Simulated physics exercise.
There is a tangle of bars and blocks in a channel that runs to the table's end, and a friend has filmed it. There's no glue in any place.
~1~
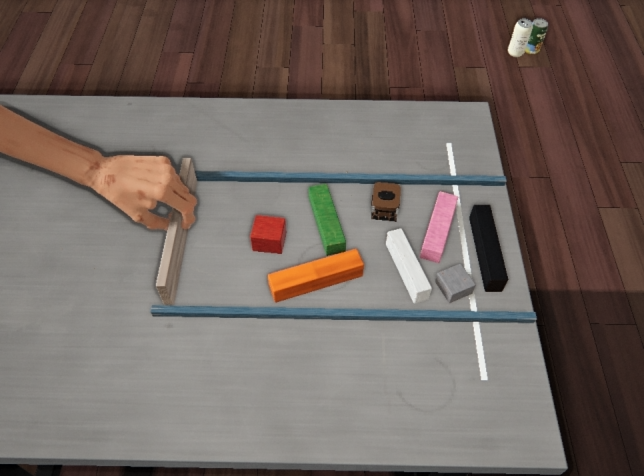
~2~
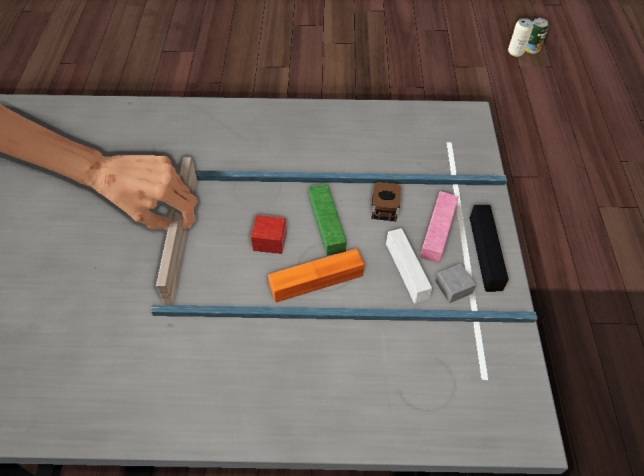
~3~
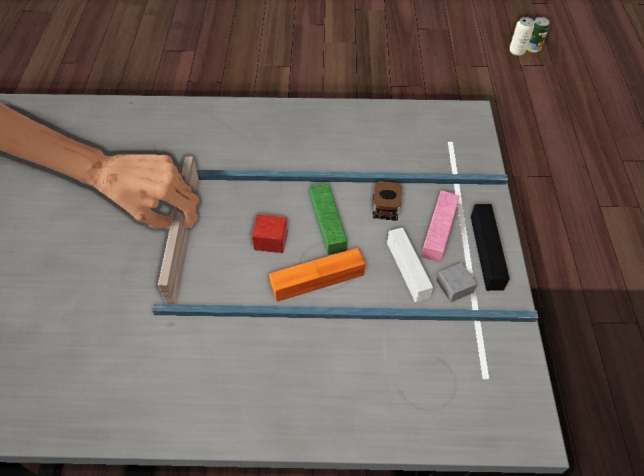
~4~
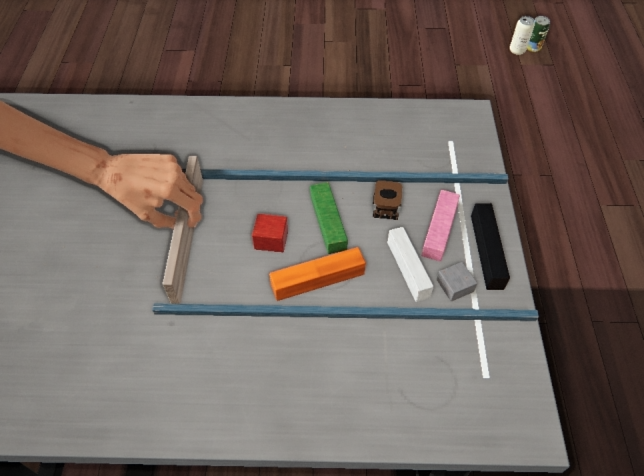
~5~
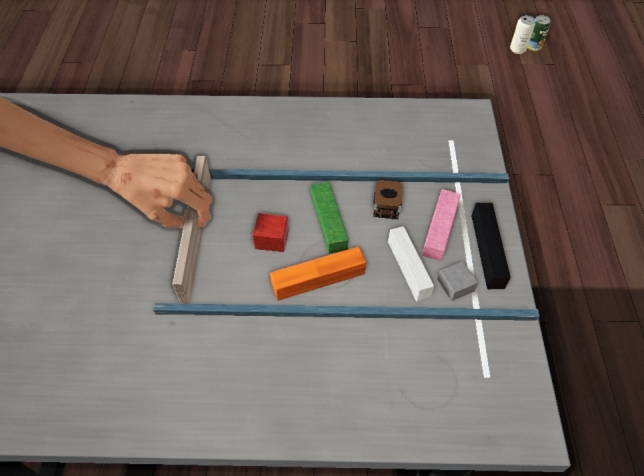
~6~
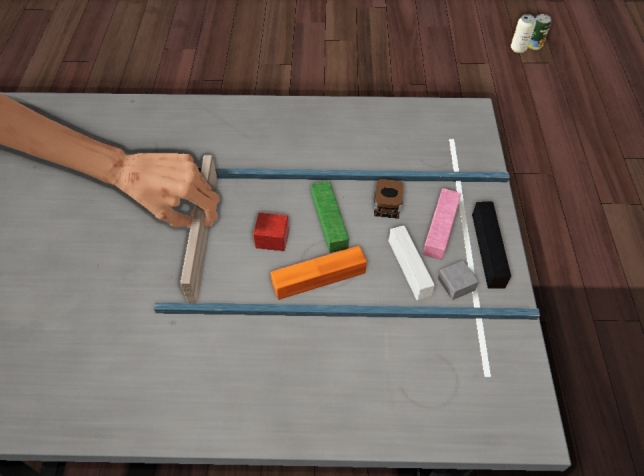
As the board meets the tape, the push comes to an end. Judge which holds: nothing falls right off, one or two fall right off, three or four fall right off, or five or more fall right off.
I expect three or else four of them will drop off.
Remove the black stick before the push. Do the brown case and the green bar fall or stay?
Final state: Brown case in place, green bar in place.
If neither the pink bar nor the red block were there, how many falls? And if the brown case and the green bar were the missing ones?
Going first to second: 1 and 3.
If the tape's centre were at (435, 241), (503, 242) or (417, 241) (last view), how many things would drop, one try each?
2, 7, 2.
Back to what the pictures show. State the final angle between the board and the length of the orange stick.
I'd put it at about 45°.
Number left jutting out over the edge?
Overhang count: 3.
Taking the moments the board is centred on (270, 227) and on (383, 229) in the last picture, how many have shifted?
That makes 1 at the first spot and 8 at the second.
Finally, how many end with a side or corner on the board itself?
Count: 3.
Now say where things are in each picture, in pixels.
In the first frame, black stick (488, 247); grey block (455, 283); pink bar (440, 227); board (179, 229); tape (464, 245).
In the second frame, grey block (455, 283); white bar (408, 265).
In the third frame, pink bar (441, 225); brown case (387, 201).
In the fourth frame, black stick (489, 245); green bar (328, 217).
In the fifth frame, grey block (457, 281); red block (271, 233).
In the sixth frame, black stick (491, 244); grey block (458, 280); pink bar (442, 223); board (201, 226); tape (467, 242).
Early on, none off yet; black stick at rest near (491, 244); grey block at rest near (458, 280); pink bar at rest near (442, 223).
A while later, none off yet; black stick travelled a little near (517, 236); grey block travelled well along near (515, 272); pink bar travelled a little near (479, 215).
Finally, the number that fall off is three or four; lost, white bar, pink bar, grey block and black stick.
